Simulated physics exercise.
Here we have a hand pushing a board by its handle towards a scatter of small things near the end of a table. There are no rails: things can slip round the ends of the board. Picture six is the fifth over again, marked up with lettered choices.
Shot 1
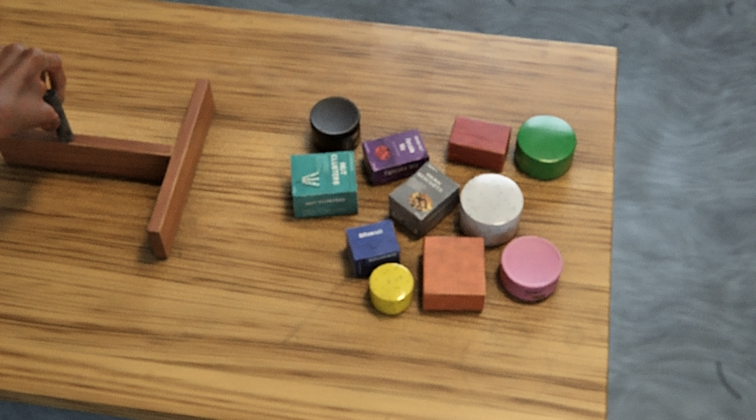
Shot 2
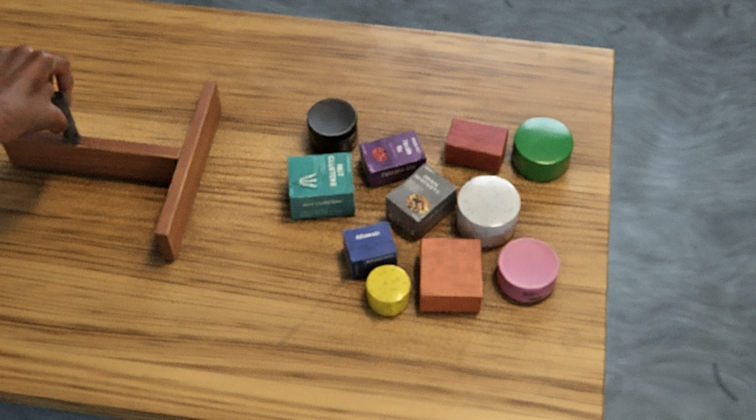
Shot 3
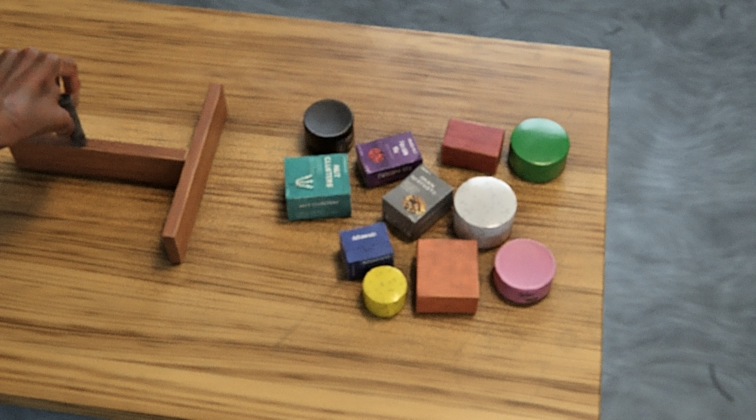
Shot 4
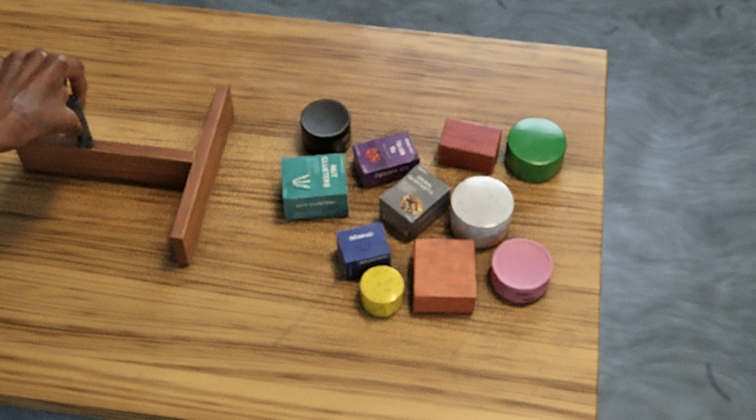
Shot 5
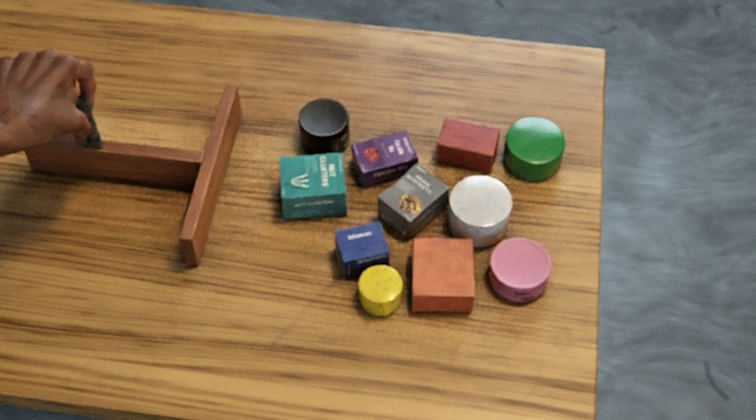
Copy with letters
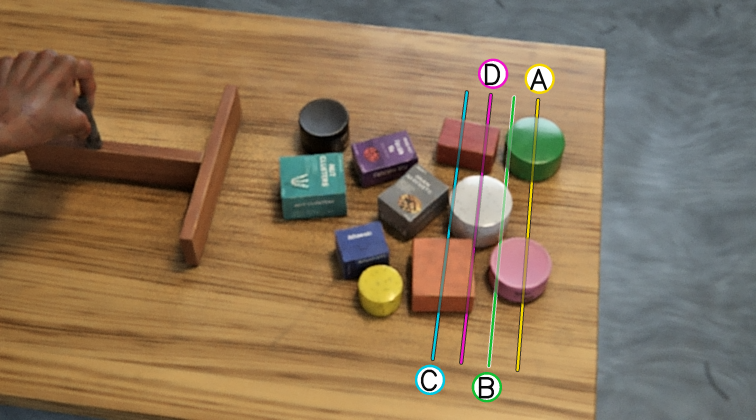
A hand gripping the handle of a wooden board slid it slowly a short way to the right across a table, towards a cluster of small boxes and round pots that it had not touched.
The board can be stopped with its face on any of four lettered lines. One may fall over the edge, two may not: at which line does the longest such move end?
It should halt at C.
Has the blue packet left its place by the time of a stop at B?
Yes.
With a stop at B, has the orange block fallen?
By then, no.
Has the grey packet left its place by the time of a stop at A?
By then, yes.
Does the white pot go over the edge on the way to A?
Yes.
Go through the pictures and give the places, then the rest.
The first picture shows board (180, 151); red block (479, 144); blue packet (373, 249).
The second picture shows board (187, 153); purple packet (393, 159).
The third picture shows board (194, 156); black jar (330, 129).
The fourth picture shows board (201, 157); turquoise packet (316, 187).
The fifth picture shows board (210, 158); grey packet (414, 201); yellow pot (381, 291); green pot (534, 149).
On the marked copy, A at (529, 223); B at (503, 220); C at (451, 214); D at (477, 217).
Taking C. A third of the way, board (295, 167); black jar (342, 131); purple packet (391, 157).
Two thirds of the way, board (381, 177); green pot (561, 149); white pot (529, 219).
When it is over, board (447, 185); white pot (597, 227); pink tub (585, 281); none fallen.
As for the rest, A drops six; B drops three; D drops three.
